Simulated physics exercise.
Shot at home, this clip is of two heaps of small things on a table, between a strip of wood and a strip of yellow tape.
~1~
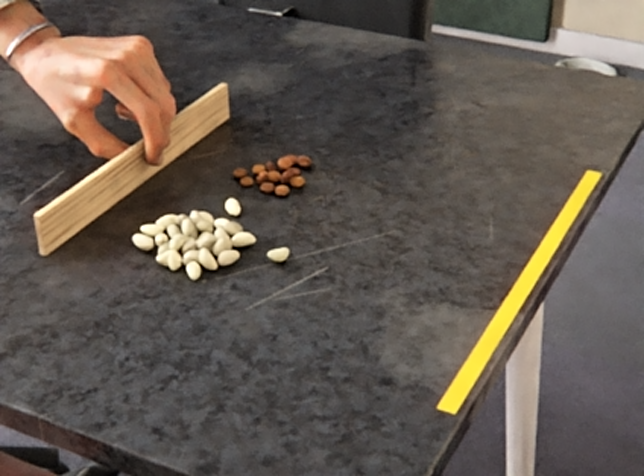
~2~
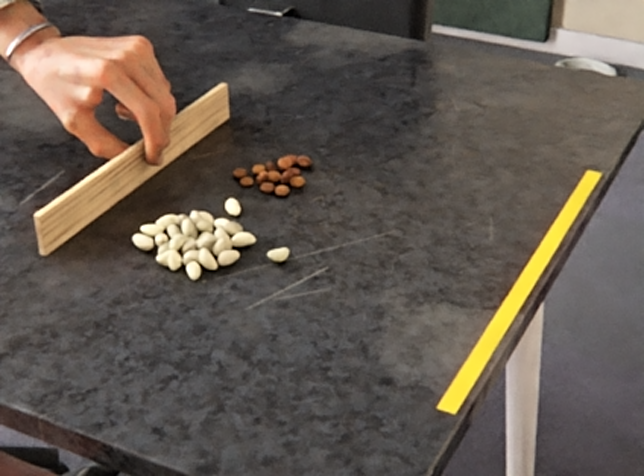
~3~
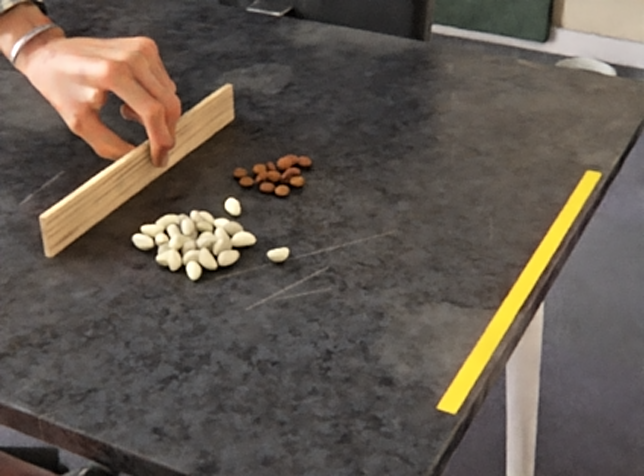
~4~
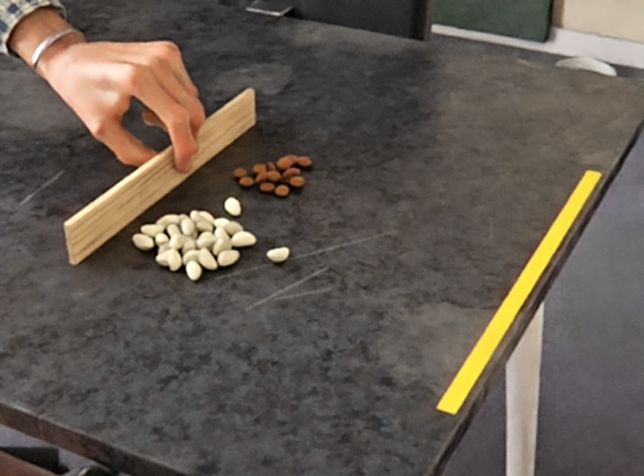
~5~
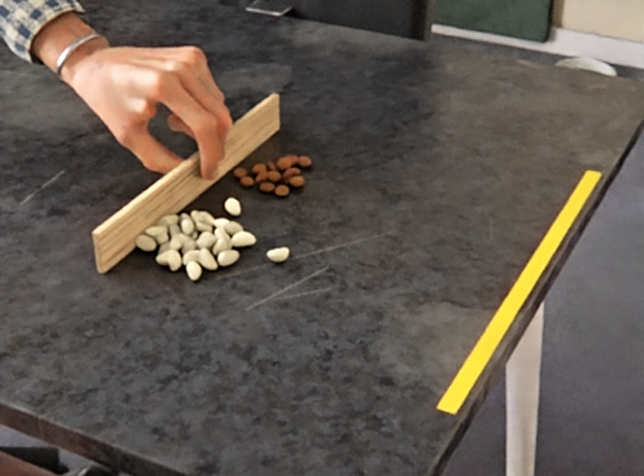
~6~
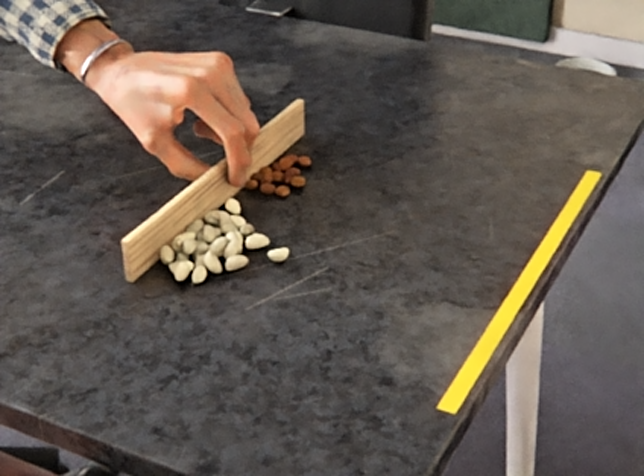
A strip of wood, held upright by a hand, sat still at first, then slid right across the dark table into the white beans and small brown pieces, pushing most of the beans along.
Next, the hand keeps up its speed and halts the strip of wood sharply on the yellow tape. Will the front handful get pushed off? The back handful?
Front handful does not all stay up, and as for the other one, back handful does not all stay up.
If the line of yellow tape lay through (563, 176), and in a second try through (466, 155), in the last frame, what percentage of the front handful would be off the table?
50 % and 0 %.
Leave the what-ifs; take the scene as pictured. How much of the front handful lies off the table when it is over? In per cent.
I'd say around 100 per cent.
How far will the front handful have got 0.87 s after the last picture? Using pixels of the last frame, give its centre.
It should be centred around (364, 287).
Then, 0.87 s later than the last frame, strip of wood still moving, near (377, 200); front handful all on the table, its front near (395, 305); back handful all on the table, its front near (442, 214).
Then, 1.75 s later than the last frame, strip of wood stopped at the yellow tape; front handful the larger part over the edge; back handful roughly half over the edge.
Then, 2.03 s later than the last frame, strip of wood stopped at the yellow tape; front handful every one over the edge; back handful every one over the edge.
When it is over, strip of wood stopped at the yellow tape; front handful every one over the edge; back handful every one over the edge.
